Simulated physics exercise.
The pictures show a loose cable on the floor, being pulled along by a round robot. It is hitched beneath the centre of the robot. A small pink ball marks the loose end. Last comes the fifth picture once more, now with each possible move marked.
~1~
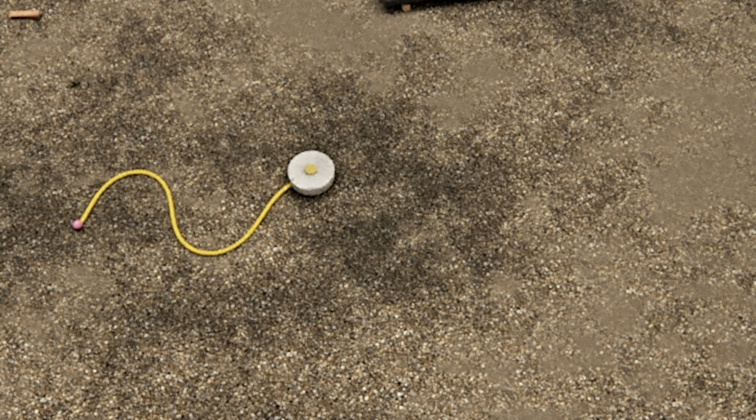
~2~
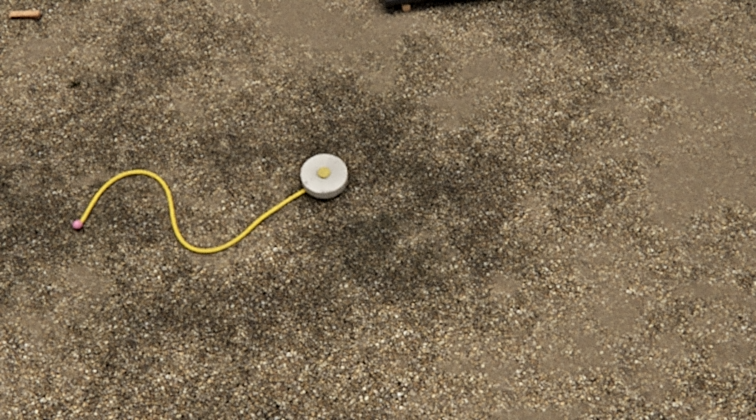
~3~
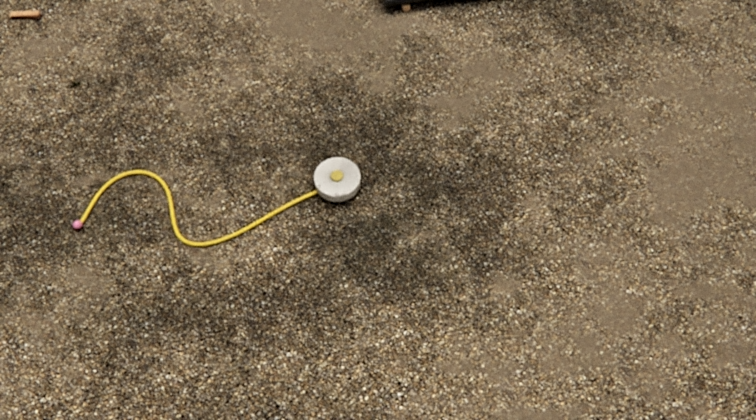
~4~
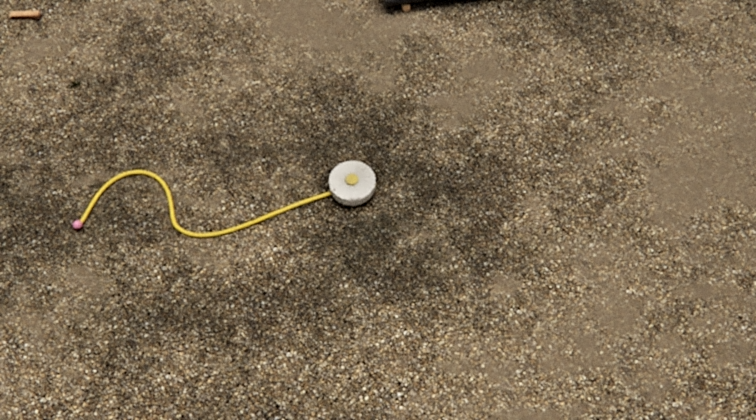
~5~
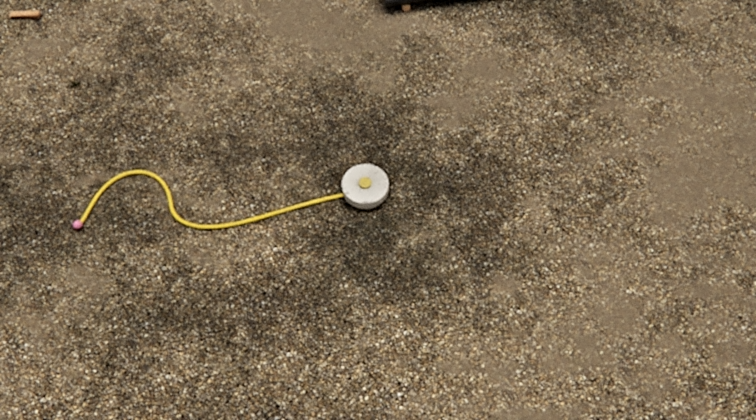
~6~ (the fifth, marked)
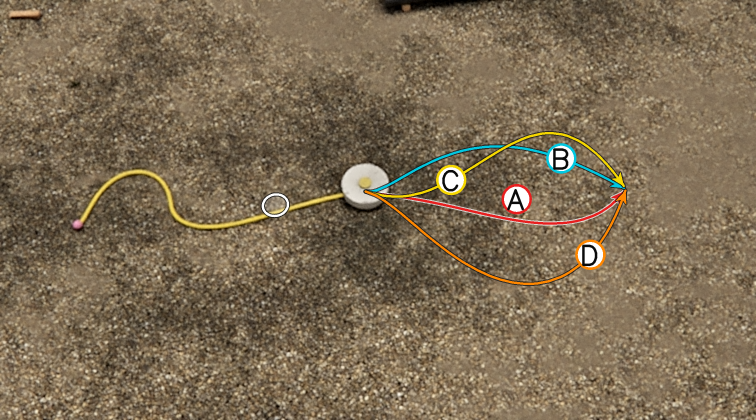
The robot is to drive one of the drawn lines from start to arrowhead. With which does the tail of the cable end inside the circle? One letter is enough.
Line A does it.
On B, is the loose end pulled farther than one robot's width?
On that route, yes.
On the copy, A from (366, 191) via (502, 218) to (624, 192); B from (366, 191) via (490, 147) to (624, 188); C from (366, 191) via (503, 148) to (624, 186); D from (366, 191) via (512, 283) to (625, 190); the ring at (275, 205).
On A. First, robot (468, 206), middle of the cable (287, 199), free end (110, 206).
Then, robot (574, 218), middle of the cable (388, 212), free end (213, 200).
Finally, robot (629, 185), middle of the cable (451, 211), free end (275, 203); the free end is on the ring.
By contrast, B leaves the free end at (277, 180); C leaves the free end at (281, 186); D leaves the free end at (281, 223).
